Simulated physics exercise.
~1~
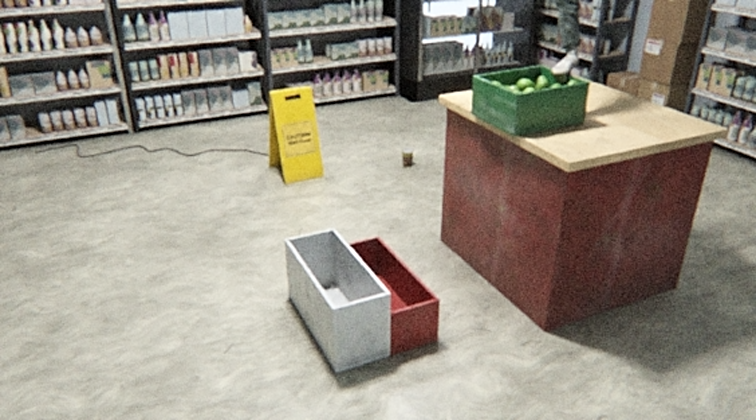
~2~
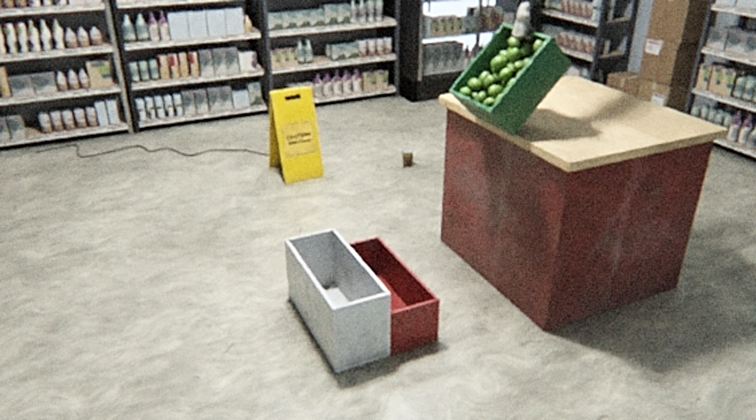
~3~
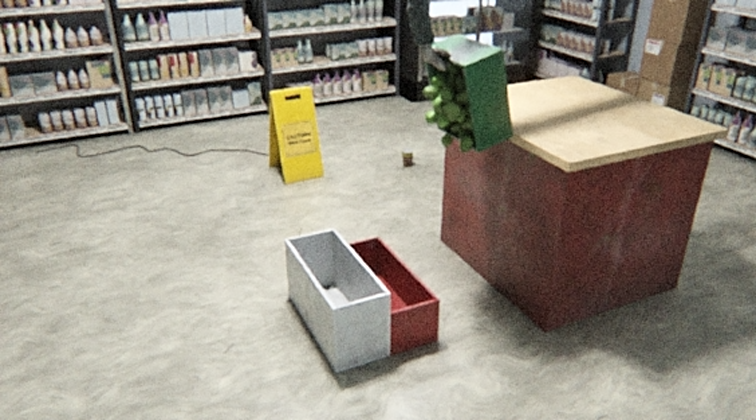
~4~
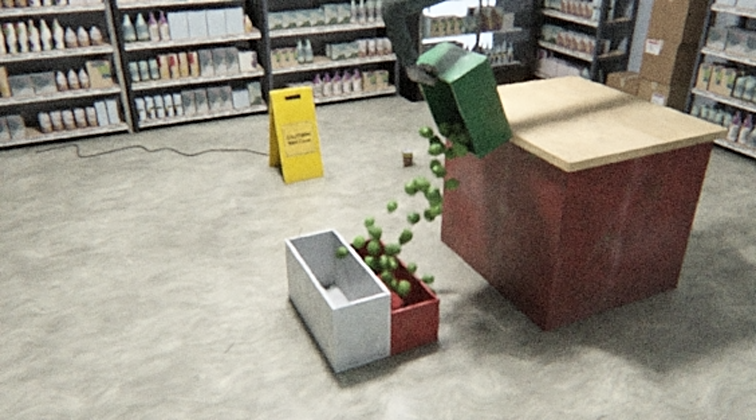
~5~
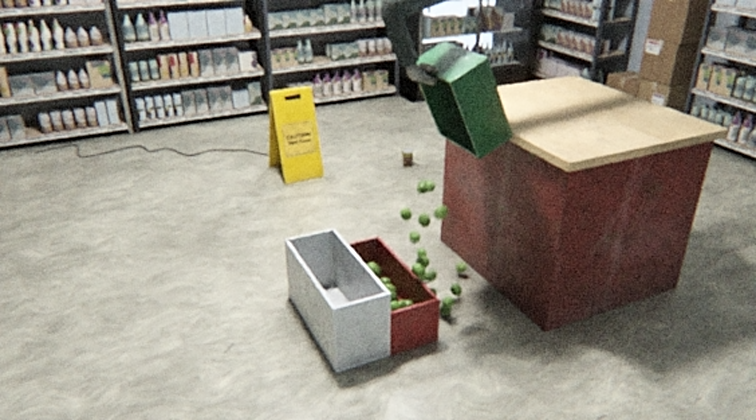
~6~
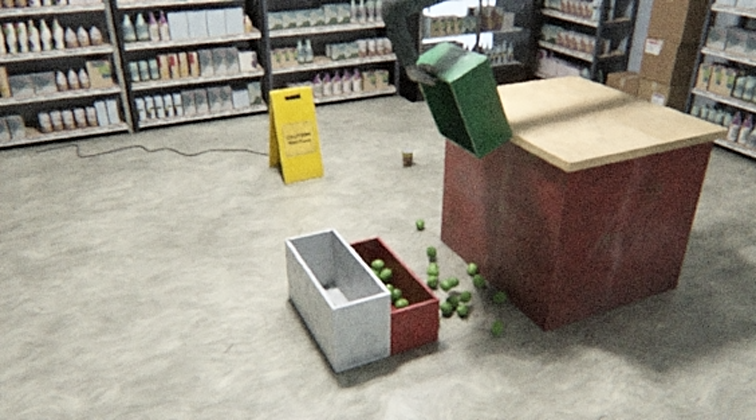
Green box tipping limes off a bench into a red trough, many scattering on the floor beside it, white trough nearly empty.
